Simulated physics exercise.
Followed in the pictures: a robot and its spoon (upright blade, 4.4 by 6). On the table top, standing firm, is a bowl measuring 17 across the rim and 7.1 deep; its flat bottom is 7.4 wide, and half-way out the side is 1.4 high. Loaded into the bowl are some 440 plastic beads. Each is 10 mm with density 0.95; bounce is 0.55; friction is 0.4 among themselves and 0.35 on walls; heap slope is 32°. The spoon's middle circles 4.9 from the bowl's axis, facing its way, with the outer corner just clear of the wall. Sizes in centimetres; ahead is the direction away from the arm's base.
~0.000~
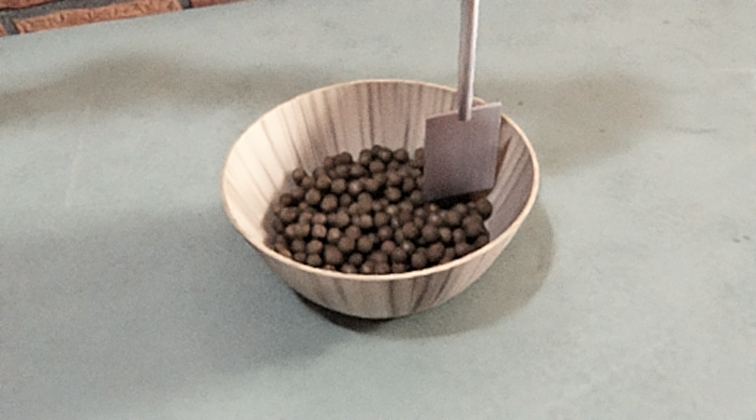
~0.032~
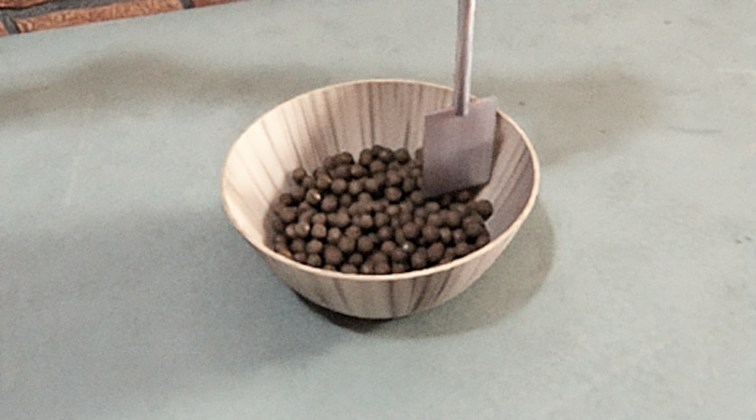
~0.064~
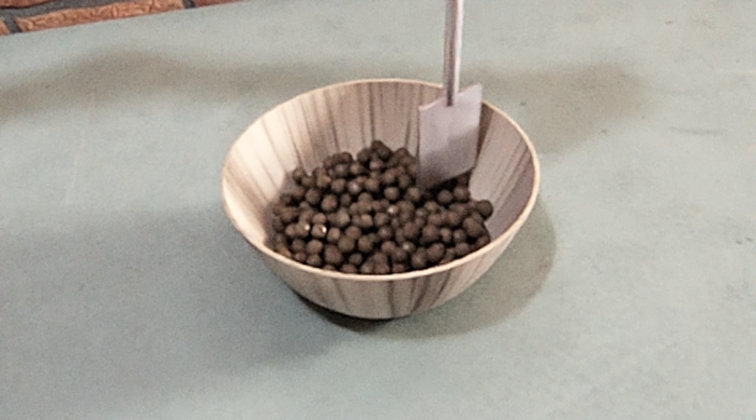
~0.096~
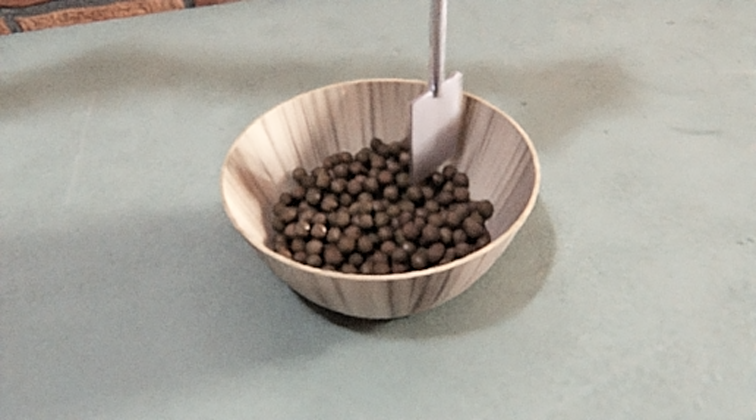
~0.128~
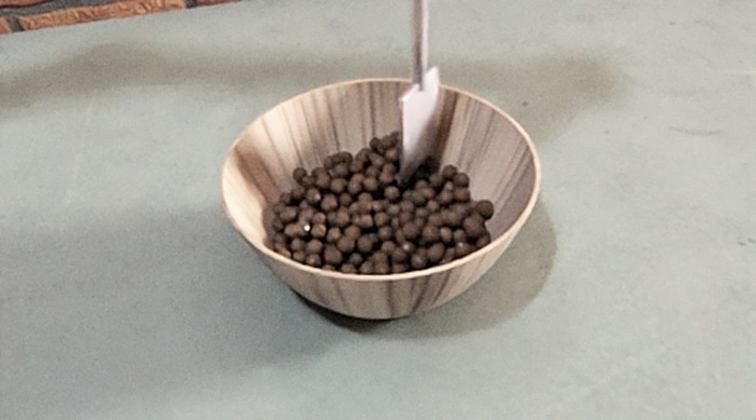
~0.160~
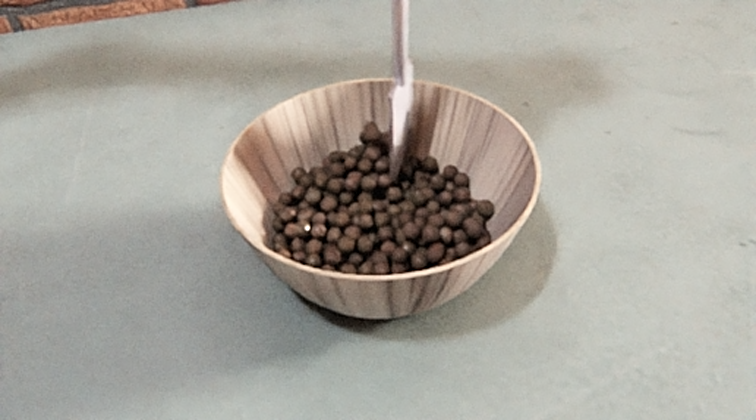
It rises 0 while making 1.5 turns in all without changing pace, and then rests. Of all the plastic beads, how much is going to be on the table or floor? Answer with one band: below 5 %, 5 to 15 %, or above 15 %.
Below 5 %.
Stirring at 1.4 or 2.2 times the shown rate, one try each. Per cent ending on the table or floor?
Around 5 percent for the first try and 15 percent for the second.
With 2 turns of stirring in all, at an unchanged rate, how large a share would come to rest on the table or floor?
About 0 per cent.
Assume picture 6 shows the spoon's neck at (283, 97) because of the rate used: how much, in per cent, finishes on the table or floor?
Close to 15 in a hundred.
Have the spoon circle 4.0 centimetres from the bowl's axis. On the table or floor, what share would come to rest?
Around 0 in a hundred.
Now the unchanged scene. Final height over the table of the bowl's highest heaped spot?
Measured height: Some 6.5 cm.
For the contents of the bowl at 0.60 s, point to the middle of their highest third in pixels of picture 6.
About (395, 253).
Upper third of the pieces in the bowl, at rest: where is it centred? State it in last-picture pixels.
Centre of top third: Approx. (366, 243).
After 0.60 s, 249° round, highest piece 7 above the table; 436 in the bowl.
After 1.03 s, 77° round, highest piece 7 above the table; 434 in the bowl, 2 on the table or floor.
After 1.45 s, 180° round, highest piece 6 above the table; 433 in the bowl, 2 on the table or floor, 1 in flight or on the tool.
After 2.15 s, 180° round, highest piece 6 above the table; 433 in the bowl, 3 on the table or floor.
At rest, 433 in the bowl, 3 on the table or floor. That is 1 % on the table or floor.
